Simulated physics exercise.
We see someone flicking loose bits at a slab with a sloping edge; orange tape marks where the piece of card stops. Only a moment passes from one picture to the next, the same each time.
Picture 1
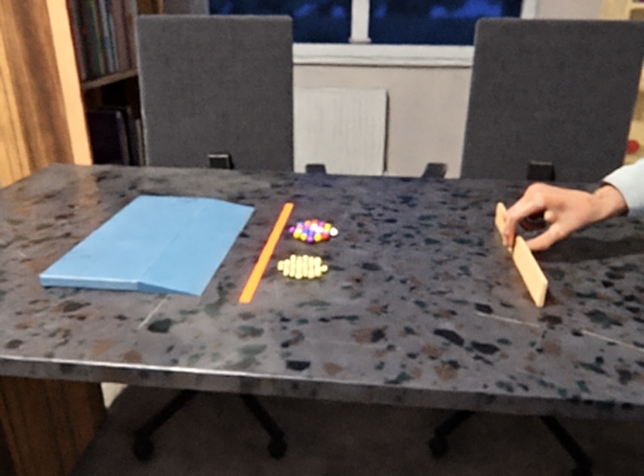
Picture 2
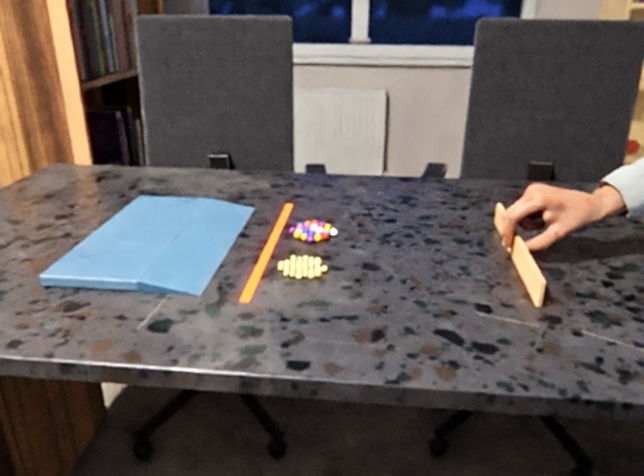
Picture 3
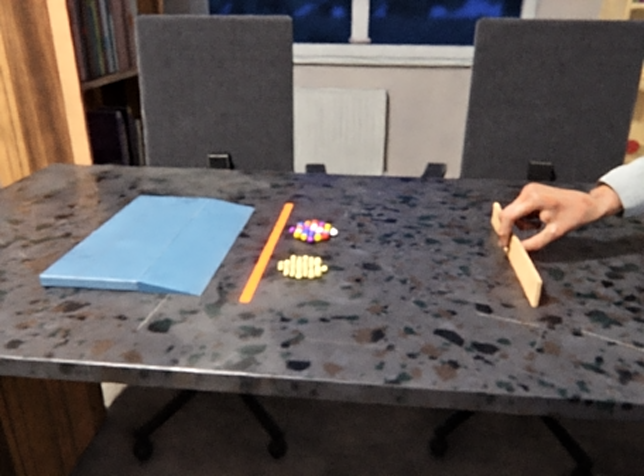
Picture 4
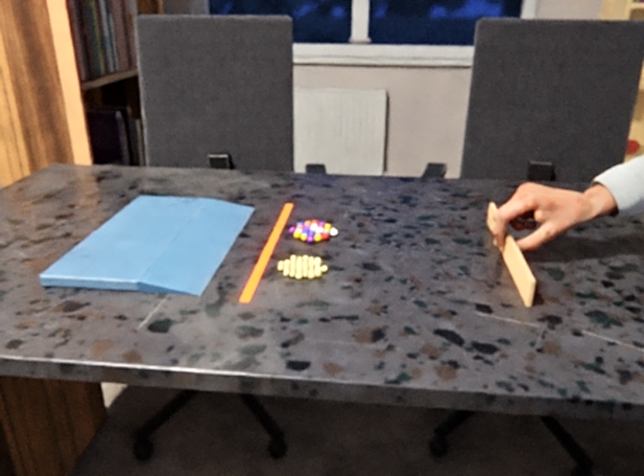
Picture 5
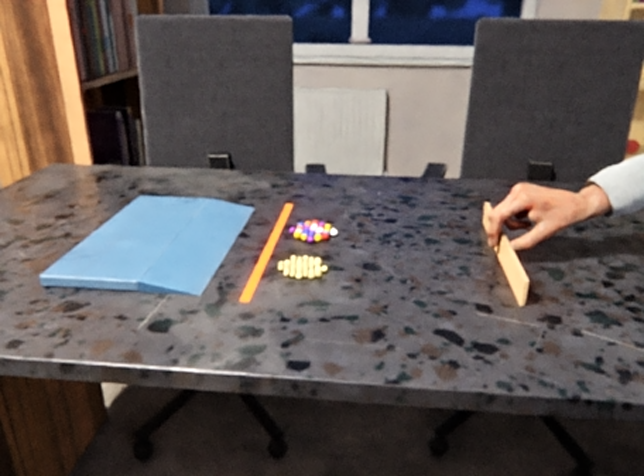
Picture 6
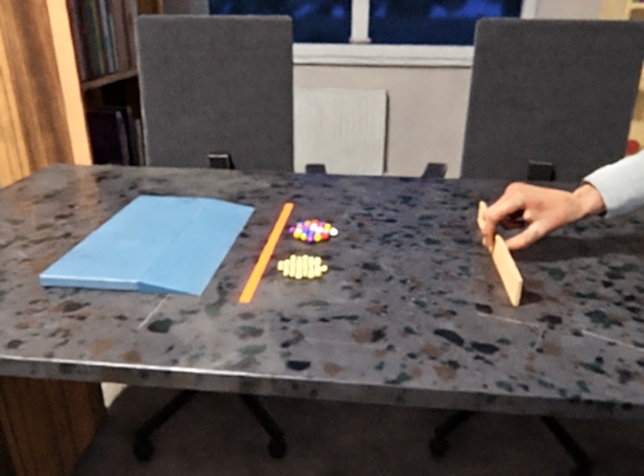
A hand sliding an upright pale slab slightly left across a dark speckled table, two small bead-like clusters lying still beside orange tape.
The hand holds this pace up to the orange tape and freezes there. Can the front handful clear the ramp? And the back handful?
The front handful falls short of the top; the back handful falls short of the top.
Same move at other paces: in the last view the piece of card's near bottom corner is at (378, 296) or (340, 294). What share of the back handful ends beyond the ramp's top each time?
Near 100 % and 100 %.
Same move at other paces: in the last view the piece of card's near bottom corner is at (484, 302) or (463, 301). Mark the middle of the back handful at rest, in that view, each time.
At about (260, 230), and at (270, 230).
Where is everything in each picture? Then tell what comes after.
Piece of card (539, 286), at rest; orange tape (288, 208); top of the ramp (144, 275); front handful (306, 268), some soya beans; back handful (314, 230), some round plastic beads, in the first picture.
Piece of card (538, 286); back handful (314, 230), in the second picture.
Piece of card (534, 286); front handful (306, 268), in the third picture.
Piece of card (528, 286); back handful (314, 230), in the fourth picture.
Piece of card (521, 285); front handful (306, 268), in the fifth picture.
Piece of card (515, 285); orange tape (288, 208); top of the ramp (144, 275); front handful (306, 268); back handful (314, 230), in the sixth picture.
Then, 1.33 s later than the last frame, piece of card still moving, near (377, 230); front handful every one short of the ramp; back handful every one short of the ramp.
Then, 2.67 s later than the last frame, piece of card stopped at the orange tape; front handful every one short of the ramp; back handful every one short of the ramp.
When it is over, piece of card stopped at the orange tape; front handful not one past the top, every one short of the ramp; back handful not one past the top, every one short of the ramp.
